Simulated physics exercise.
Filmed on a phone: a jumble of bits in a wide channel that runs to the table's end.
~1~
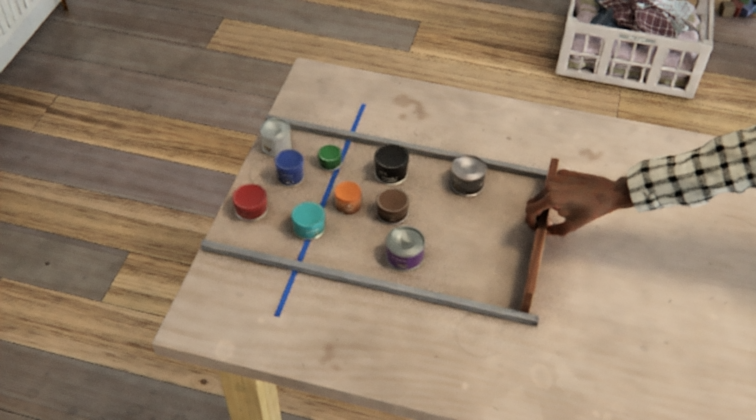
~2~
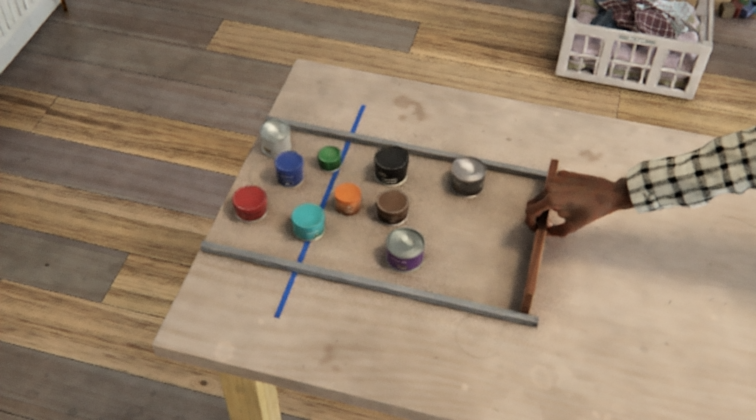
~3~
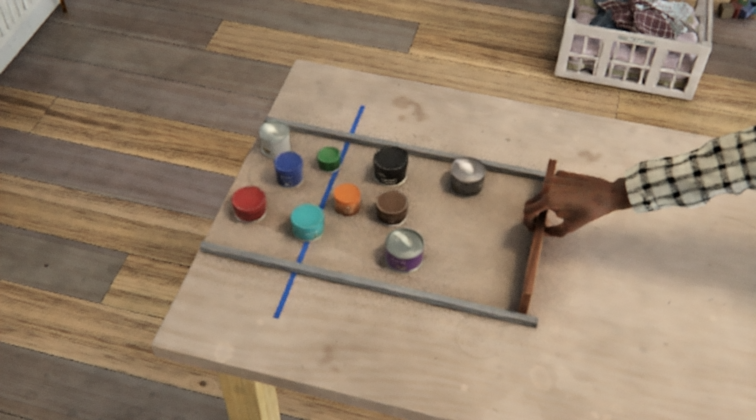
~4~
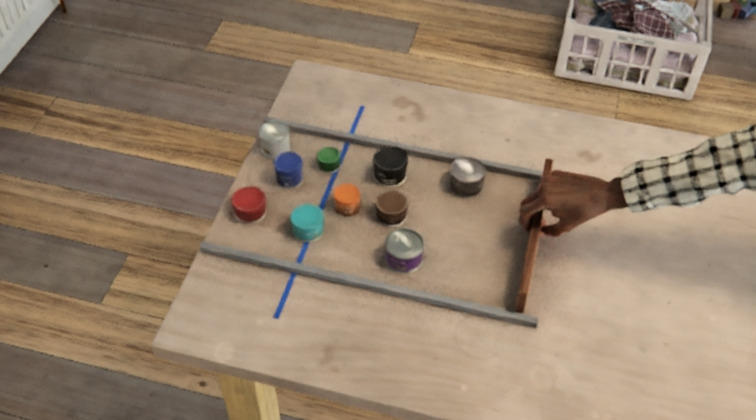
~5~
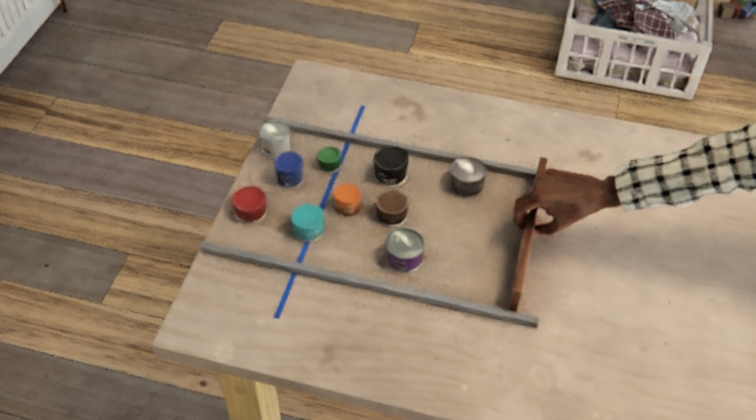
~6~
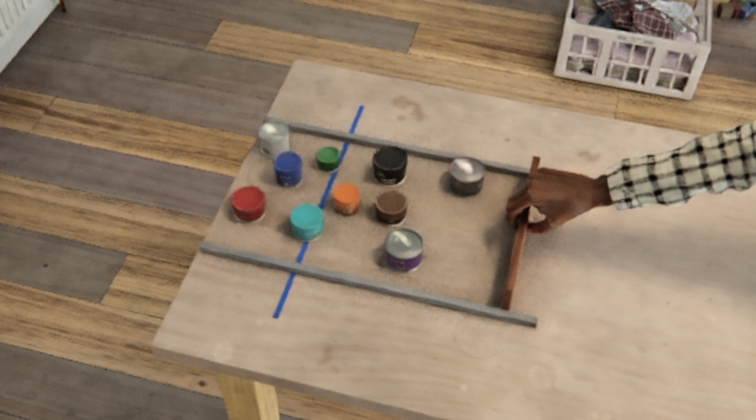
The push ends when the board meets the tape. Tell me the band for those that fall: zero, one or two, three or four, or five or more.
The number that fall off is zero.
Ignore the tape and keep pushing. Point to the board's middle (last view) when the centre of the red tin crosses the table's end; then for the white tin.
Near (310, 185) and (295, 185).
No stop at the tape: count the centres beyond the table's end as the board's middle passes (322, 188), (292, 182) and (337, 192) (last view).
Past the end: 0, 3 and 0.
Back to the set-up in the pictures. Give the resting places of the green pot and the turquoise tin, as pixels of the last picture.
Near (263, 156) and (264, 210).
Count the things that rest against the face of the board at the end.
The number is 3.
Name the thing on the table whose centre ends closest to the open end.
The white tin.
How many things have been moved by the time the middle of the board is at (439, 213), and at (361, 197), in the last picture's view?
The counts are 1 and 7.
Soon after, none off yet; white tin at rest near (274, 139); red tin at rest near (249, 205); blue tin at rest near (288, 170).
At rest, the number that fall off is zero.
